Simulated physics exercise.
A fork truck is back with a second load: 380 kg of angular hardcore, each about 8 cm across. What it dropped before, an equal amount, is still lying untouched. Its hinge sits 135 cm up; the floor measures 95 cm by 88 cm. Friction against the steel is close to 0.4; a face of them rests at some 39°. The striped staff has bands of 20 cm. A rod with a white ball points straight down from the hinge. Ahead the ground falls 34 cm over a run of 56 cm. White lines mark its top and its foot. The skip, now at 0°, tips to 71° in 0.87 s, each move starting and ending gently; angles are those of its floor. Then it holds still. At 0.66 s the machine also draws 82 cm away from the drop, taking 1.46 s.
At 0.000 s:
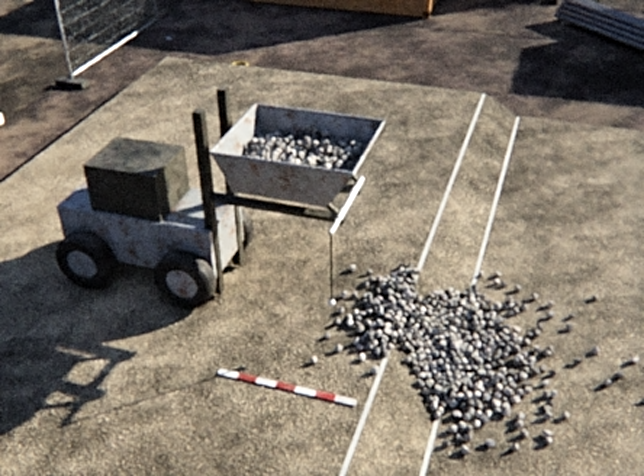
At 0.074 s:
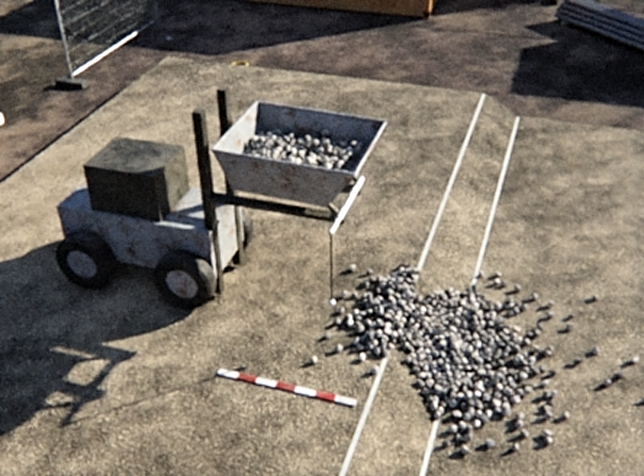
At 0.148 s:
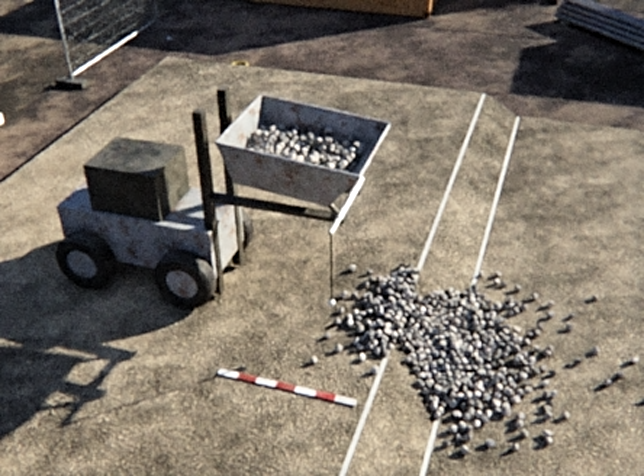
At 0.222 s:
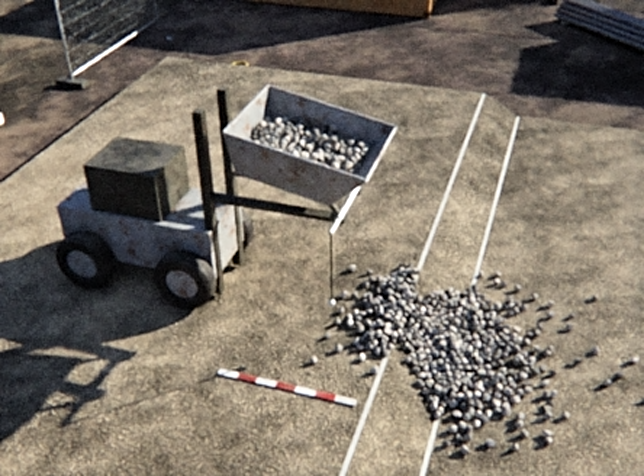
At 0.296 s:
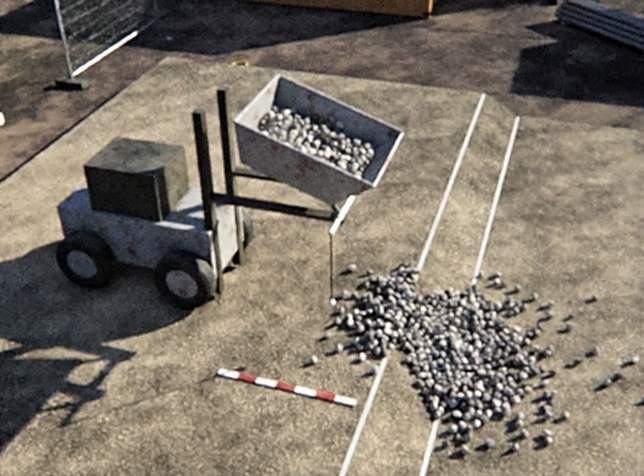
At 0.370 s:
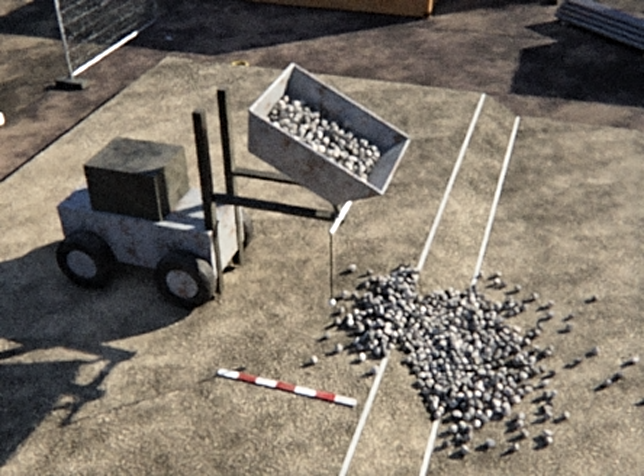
On a sunlit concrete yard, a small four-wheeled machine steadily tilting a raised skip of stones rightward beside an earlier heap.
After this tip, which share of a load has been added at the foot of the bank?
Close to 50 parts in a hundred.
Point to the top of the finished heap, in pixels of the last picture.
Near (386, 304).
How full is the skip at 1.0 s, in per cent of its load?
It holds some 95 per cent.
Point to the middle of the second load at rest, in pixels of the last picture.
Near (463, 339).
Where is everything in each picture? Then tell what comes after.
In the first picture, the skip is at 0°, its lip at (353, 174); the top of the load is at (299, 142). The earlier load is highest near (391, 302), 10 cm above ground level, 50 % on the top or the slope, 50 % at the foot of the bank.
In the second picture, the skip is at 1°, its lip at (355, 175); the top of the load is at (286, 140); the stones move at 0.4 m/s on average.
The third picture shows lip at (360, 177), floor tilted 6°, highest stones at (281, 137); the stones move at 0.8 m/s on average.
The fourth picture shows lip at (366, 181), floor tilted 12°, highest stones at (275, 129); the stones move at 1.1 m/s on average.
The fifth picture shows lip at (374, 187), floor tilted 19°, highest stones at (280, 119); the stones move at 1.3 m/s on average.
In the sixth picture, the skip is at 28°, its lip at (382, 194); the top of the load is at (287, 109); the stones move at 1.4 m/s on average.
After 0.6 s the floor is at 60°; in per cent of one load, 100 in the skip, 50 on the top or the slope, 50 at the foot of the bank; the foremost stones are at (605, 366).
After 1.0 s the floor is at 71°; in per cent of one load, 95 in the skip, 55 on the top or the slope, 50 at the foot of the bank; the foremost stones are at (605, 366).
After 2.6 s the floor is at 71°; in per cent of one load, 20 in the skip, 80 on the top or the slope, 99 at the foot of the bank; the foremost stones are at (624, 377).
After 5.2 s the floor is at 71°; in per cent of one load, 20 in the skip, 80 on the top or the slope, 100 at the foot of the bank; the foremost stones are at (624, 377). Net gain at the foot of the bank, 50.
